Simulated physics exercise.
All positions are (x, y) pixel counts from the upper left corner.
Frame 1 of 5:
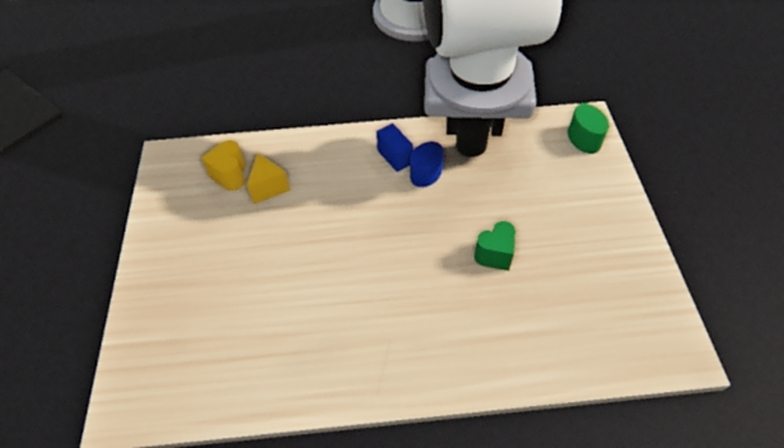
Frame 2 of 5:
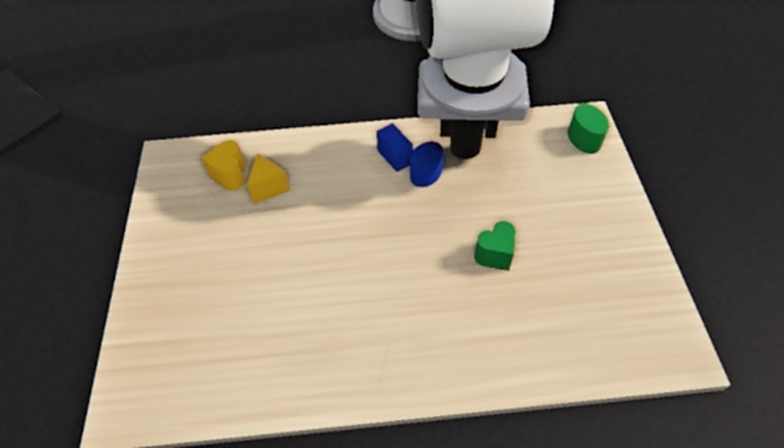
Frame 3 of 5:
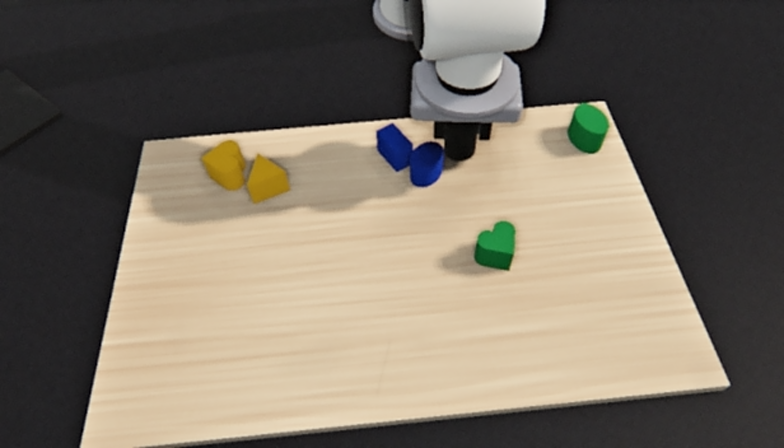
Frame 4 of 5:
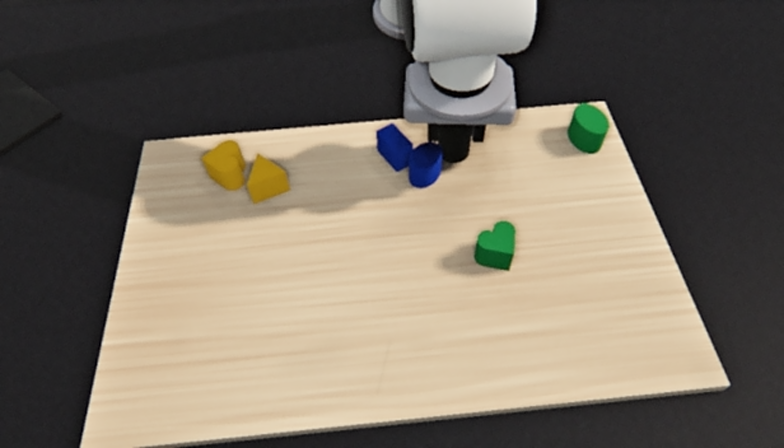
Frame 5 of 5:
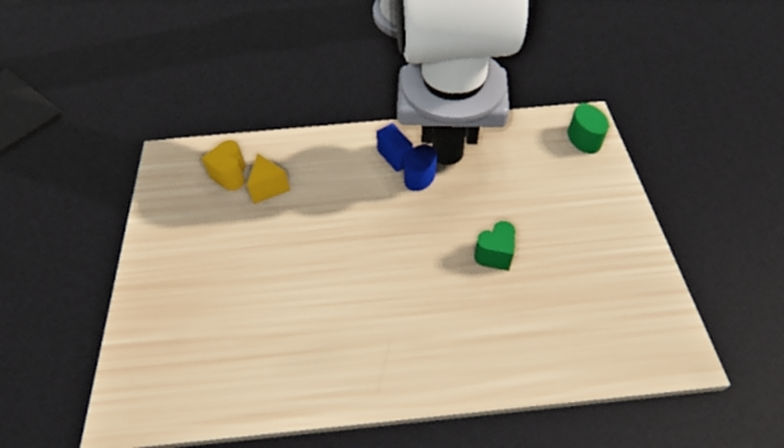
In this clip, a robot arm above a wooden board holding yellow, blue and green blocks moves slightly left toward two blue blocks, then nudges the rounded blue one a little to the left while the other blocks stay still.
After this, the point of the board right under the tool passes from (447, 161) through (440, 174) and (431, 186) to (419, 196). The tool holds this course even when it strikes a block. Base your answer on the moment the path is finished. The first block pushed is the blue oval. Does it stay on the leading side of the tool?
Ahead to the end.
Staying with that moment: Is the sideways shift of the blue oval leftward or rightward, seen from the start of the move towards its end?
Its shift is rightward.
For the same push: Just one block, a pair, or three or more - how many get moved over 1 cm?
Count: 1.
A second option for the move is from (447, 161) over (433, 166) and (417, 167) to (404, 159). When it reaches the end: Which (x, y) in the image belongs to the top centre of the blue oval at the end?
Near (397, 168).
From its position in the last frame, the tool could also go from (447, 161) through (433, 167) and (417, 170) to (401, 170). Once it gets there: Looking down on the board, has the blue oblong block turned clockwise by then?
I expect so.
What follows on the original path. Halfway along, tool at (436, 173); blue oval at (402, 172), turned 25° clockwise.
At the end, tool at (419, 189); blue oblong block not moved; blue oval at (381, 181), turned 50° clockwise.
